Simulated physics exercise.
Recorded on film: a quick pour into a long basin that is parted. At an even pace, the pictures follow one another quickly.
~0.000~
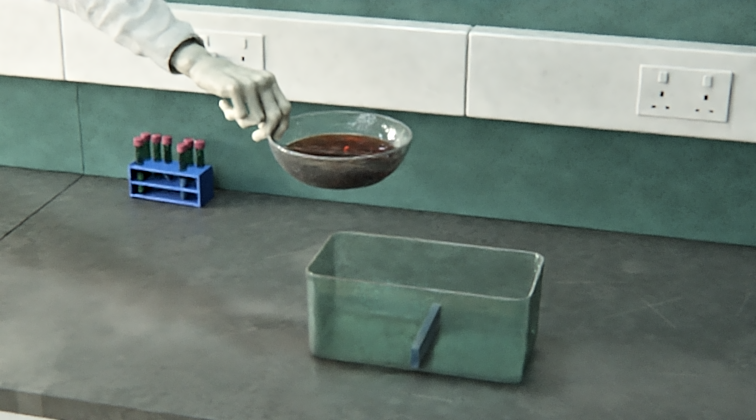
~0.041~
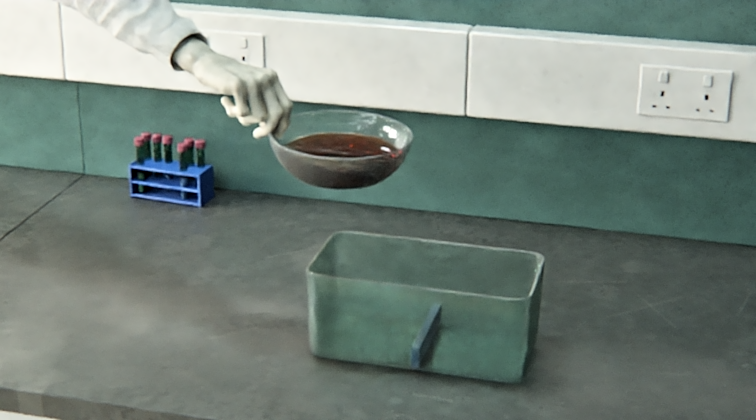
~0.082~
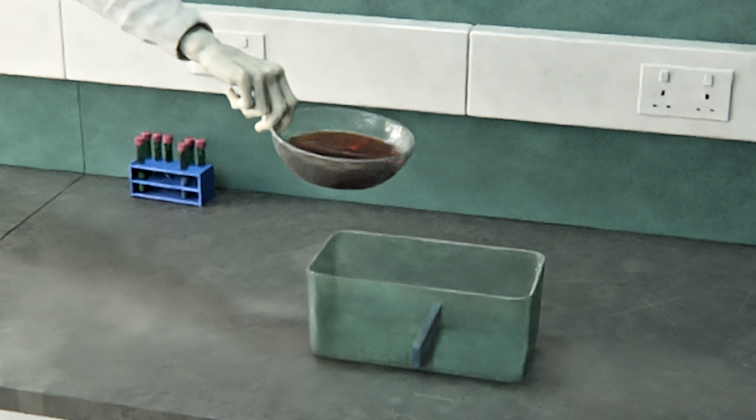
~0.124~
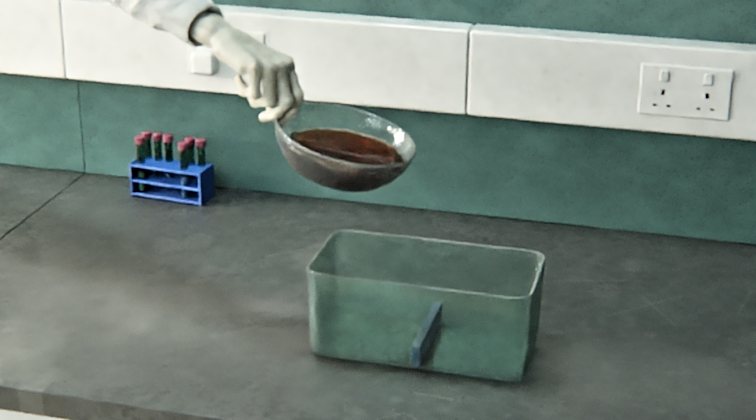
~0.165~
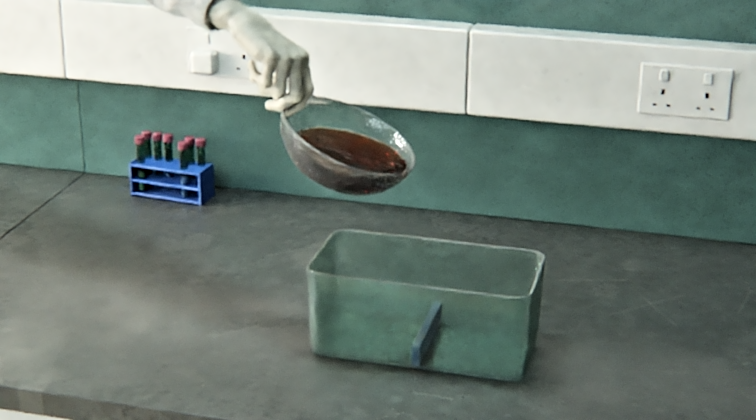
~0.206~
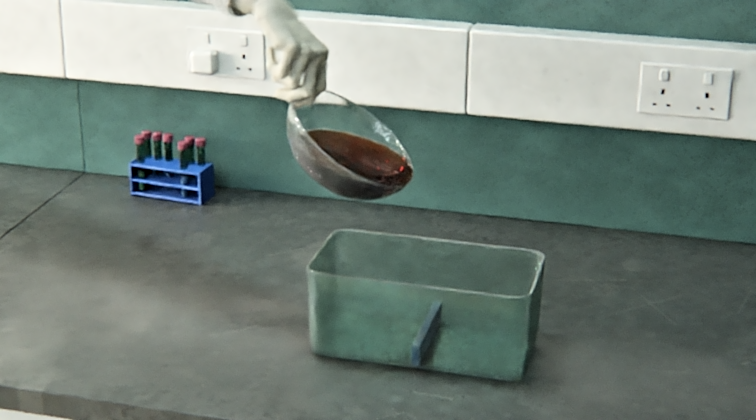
On a grey laboratory worktop, beside a blue rack of tubes, a rectangular glass basin with a low blue divider stands still while a gloved hand above steadily tilts a clear bowl of dark reddish-brown liquid rightward, towards its lip.
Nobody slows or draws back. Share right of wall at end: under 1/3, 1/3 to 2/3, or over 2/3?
Once it settles, the part right of the wall is a third to two thirds, I'd say.
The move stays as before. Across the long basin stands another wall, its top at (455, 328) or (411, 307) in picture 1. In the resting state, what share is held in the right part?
About 25 % for the first and about 70 % for the second.
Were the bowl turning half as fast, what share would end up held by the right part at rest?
Somewhere near 65 percent.
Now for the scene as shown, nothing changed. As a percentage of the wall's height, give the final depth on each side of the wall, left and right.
Left near 40; right near 50.
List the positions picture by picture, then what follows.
Tilt 0°; pouring edge (409, 142); surface from (283, 146) to (402, 157); the long basin's rim runs from (320, 253) to (537, 278); the wall's top is at (426, 326), in the first frame.
Tilt 2°; pouring edge (410, 144); surface from (283, 144) to (402, 158), in the second frame.
Tilt 6°; pouring edge (412, 148); surface from (285, 141) to (403, 160), in the third frame.
Tilt 14°; pouring edge (413, 157); surface from (287, 137) to (405, 163), in the fourth frame.
Tilt 23°; pouring edge (412, 168); surface from (292, 134) to (400, 167), in the fifth frame.
Tilt 35°; pouring edge (409, 181); surface from (297, 134) to (405, 171); 1 per cent is over the edge, in the sixth frame.
A moment on, the bowl is tipped on its side and 2 per cent is still to pour, 20 is left of the wall and 45 right of it.
Next, the bowl is tipped right over and 0 per cent is still to pour, 31 is left of the wall and 58 right of it.
Then the bowl is tipped right over and 1 per cent is still to pour, 37 is left of the wall and 55 right of it.
Later the bowl is tipped right over and 0 per cent is still to pour, 44 is left of the wall and 53 right of it.
At rest 45 per cent lies left of the wall, 52 right of it and 3 outside.
